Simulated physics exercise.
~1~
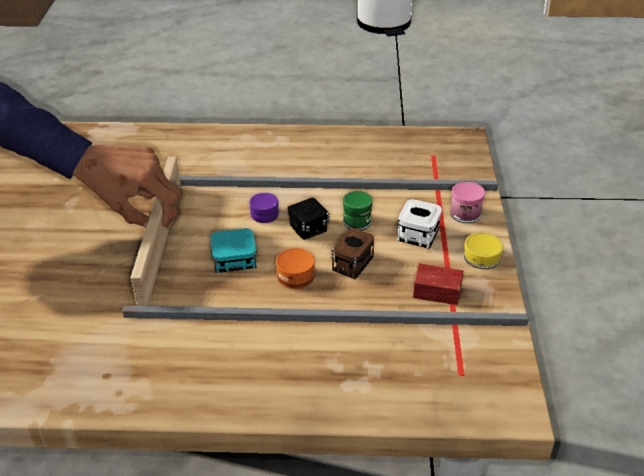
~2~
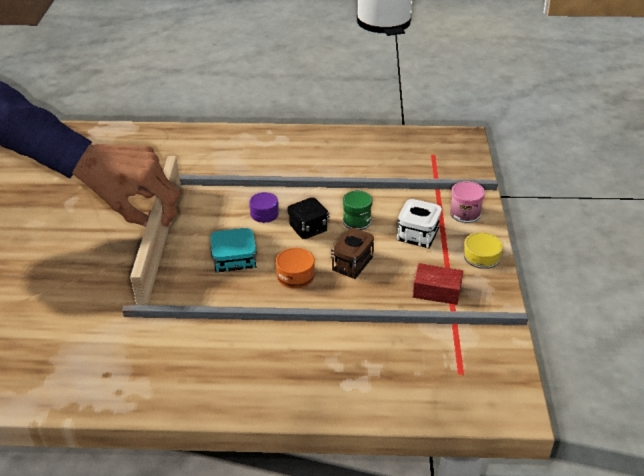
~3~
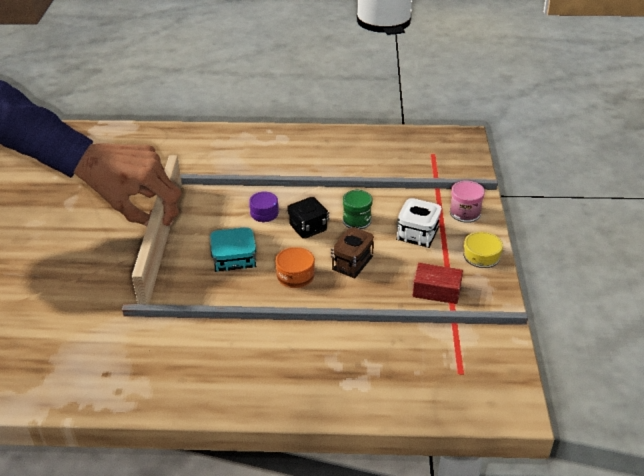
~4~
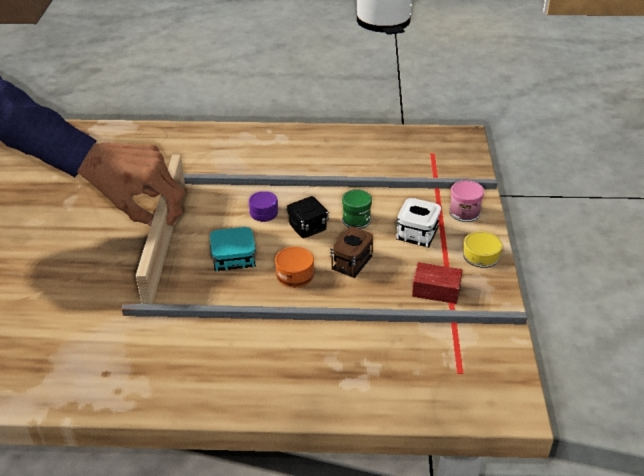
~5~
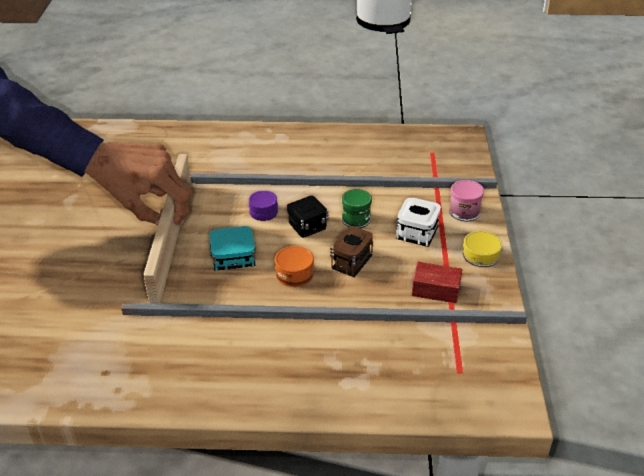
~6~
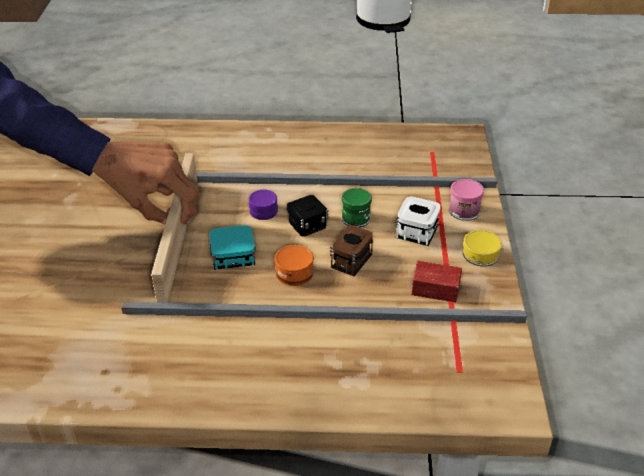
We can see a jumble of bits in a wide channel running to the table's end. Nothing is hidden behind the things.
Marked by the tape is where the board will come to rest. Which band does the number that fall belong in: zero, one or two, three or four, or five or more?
Most likely the sweep will knock off one or two.
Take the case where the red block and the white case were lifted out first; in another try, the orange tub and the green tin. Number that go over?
In the first try 1, in the other 1.
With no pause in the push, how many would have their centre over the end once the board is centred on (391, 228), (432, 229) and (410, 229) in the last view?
Middles past end - pos 1: 0, pos 2: 1, pos 3: 0.
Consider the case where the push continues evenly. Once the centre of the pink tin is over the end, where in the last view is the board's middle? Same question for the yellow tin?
About (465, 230), and about (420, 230) for the other.
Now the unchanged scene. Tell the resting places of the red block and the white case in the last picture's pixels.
One ends up near (513, 287) and the other near (500, 226).
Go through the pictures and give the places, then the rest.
Yellow tin (483, 251); pink tin (467, 203); red block (438, 284); board (159, 227); tape (445, 248), in the first picture.
Pink tin (467, 202); brown case (353, 253), in the second picture.
Red block (438, 283); orange tub (295, 267), in the third picture.
Yellow tin (482, 250); green tin (357, 209), in the fourth picture.
Pink tin (466, 201); white case (418, 221), in the fifth picture.
Yellow tin (482, 248); pink tin (466, 200); red block (437, 281); board (177, 224); tape (444, 245), in the sixth picture.
Soon after, none off yet; yellow tin at rest near (482, 248); pink tin at rest near (466, 200); red block at rest near (437, 281).
In the end, the number that fall off is one or two; gone, yellow tin.
